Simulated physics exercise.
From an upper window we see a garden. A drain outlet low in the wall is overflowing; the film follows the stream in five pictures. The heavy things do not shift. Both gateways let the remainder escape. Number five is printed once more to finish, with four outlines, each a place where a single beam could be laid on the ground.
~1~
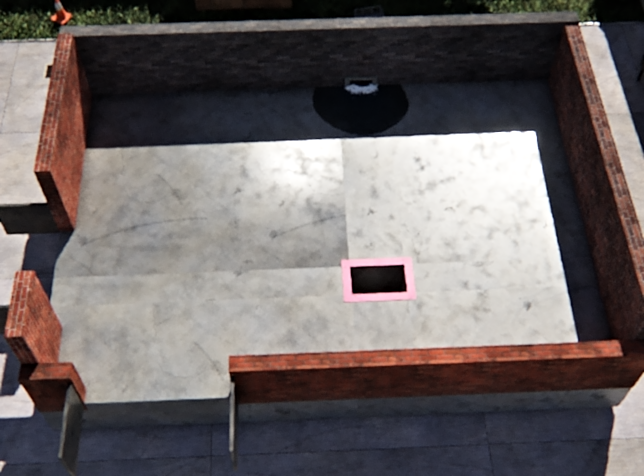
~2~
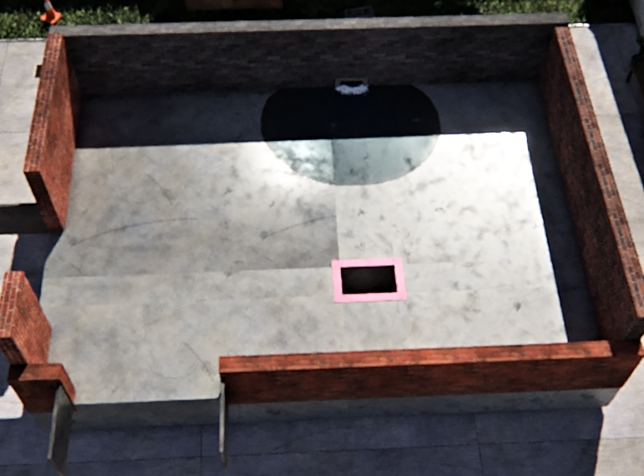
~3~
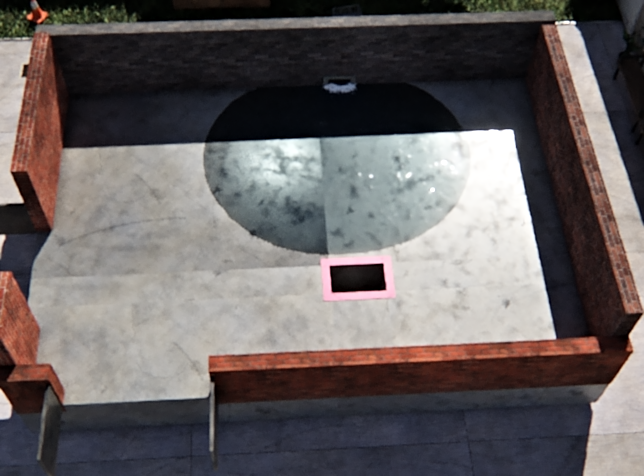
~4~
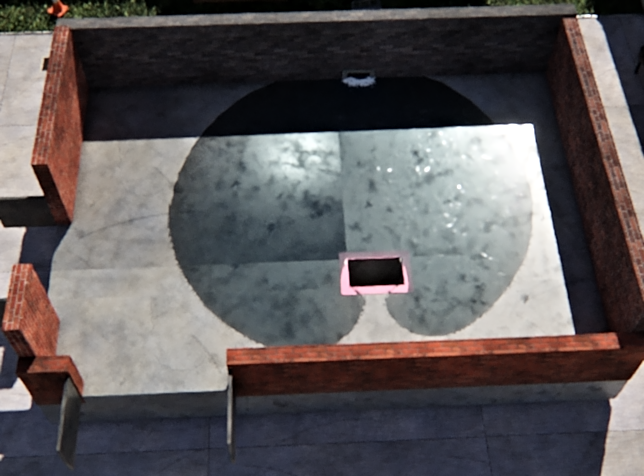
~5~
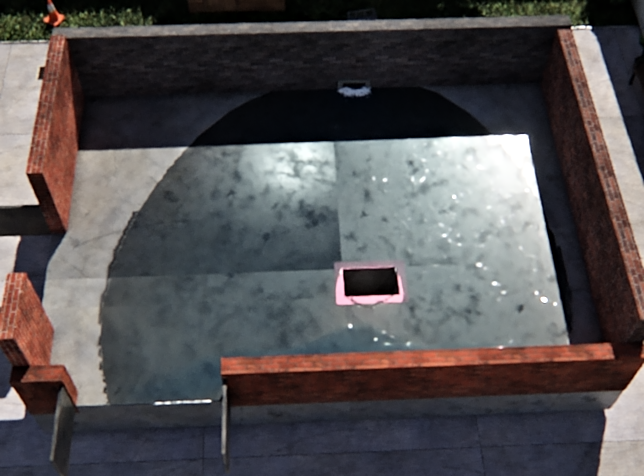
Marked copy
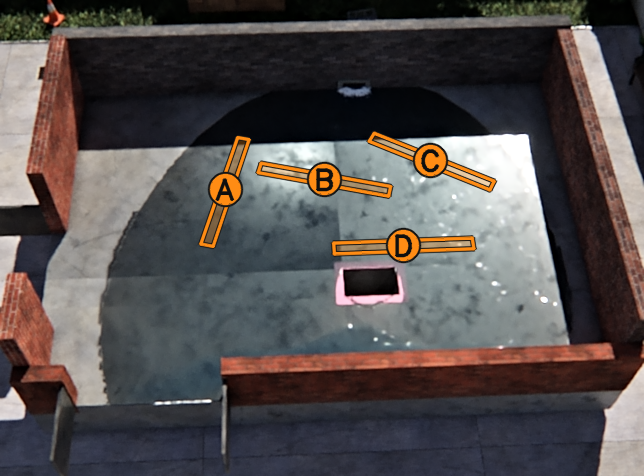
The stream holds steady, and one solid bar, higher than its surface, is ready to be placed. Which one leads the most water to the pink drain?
Take A.
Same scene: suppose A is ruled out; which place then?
That would be C.
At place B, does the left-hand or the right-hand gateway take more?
The right one.
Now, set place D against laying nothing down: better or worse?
It is worse.
In orange, A from (207, 245) to (243, 138); B from (259, 167) to (389, 191); C from (371, 137) to (492, 185); D from (334, 248) to (473, 243).
For place A, about 31 % of the stream goes into the pink drain, about 69 % out by the gates.
For place B, about 7 % of the stream goes into the pink drain, about 92 % out by the gates.
For place C, about 23 % of the stream goes into the pink drain, about 77 % out by the gates.
For place D, about 10 % of the stream goes into the pink drain, about 89 % out by the gates.
